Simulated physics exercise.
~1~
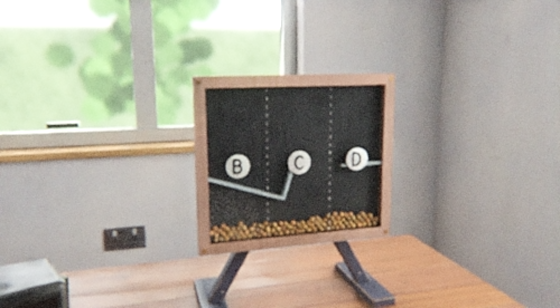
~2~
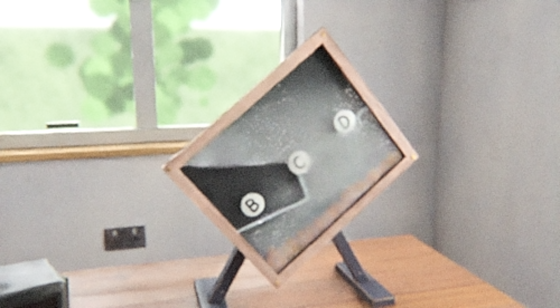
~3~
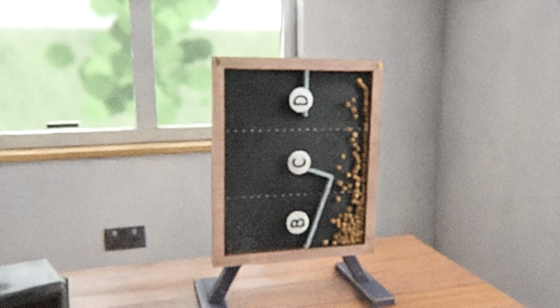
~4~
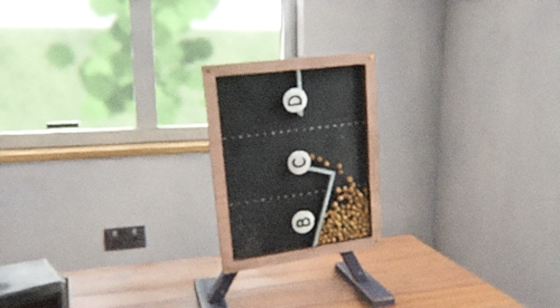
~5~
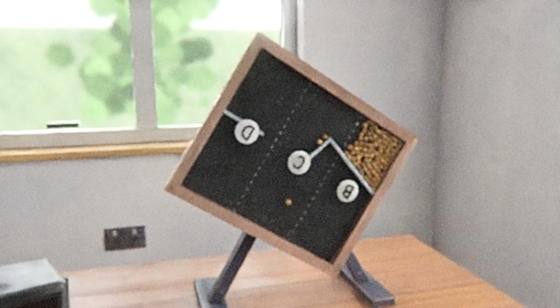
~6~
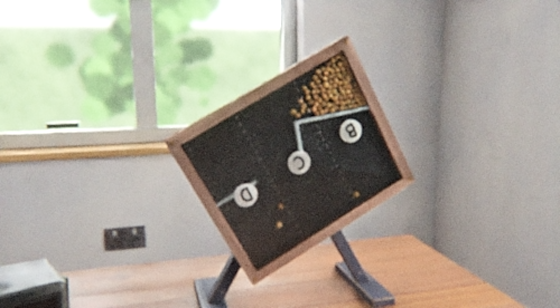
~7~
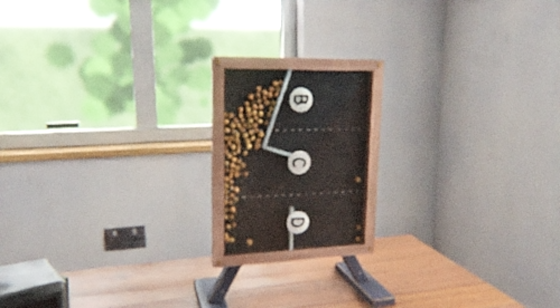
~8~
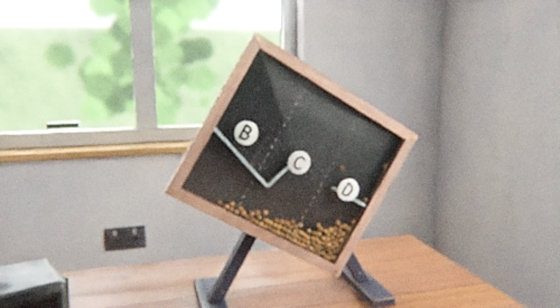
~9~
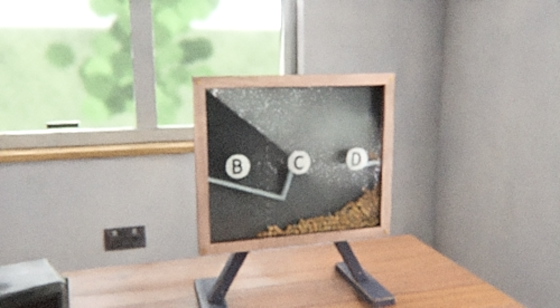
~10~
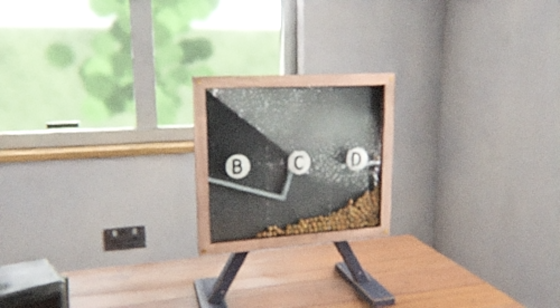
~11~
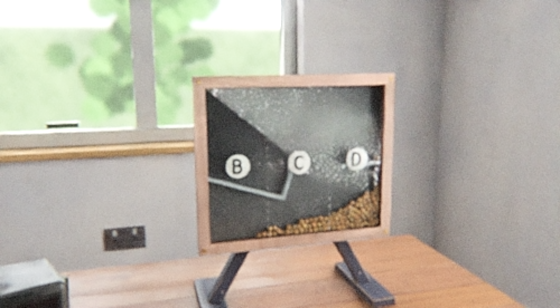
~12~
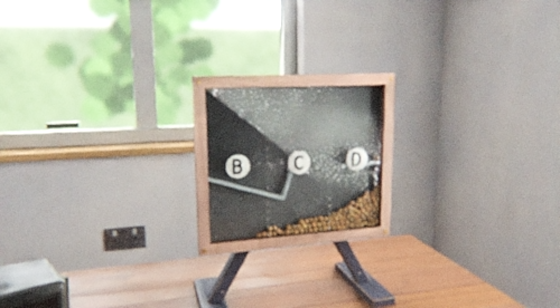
A wood-framed case with a dark back, marked B, C and D from left to right, stands on dark legs on a wooden table, seen from the front by a grey wall and bright window. Small golden-brown beads lie along its bottom. The case turns anticlockwise onto its side, and the beads gather at the right, mostly near B. It turns on through upside down, carrying them over the top and down the left side. Finally it comes upright, and the beads rest in a slope at the lower right, mostly beneath D, some beneath C.
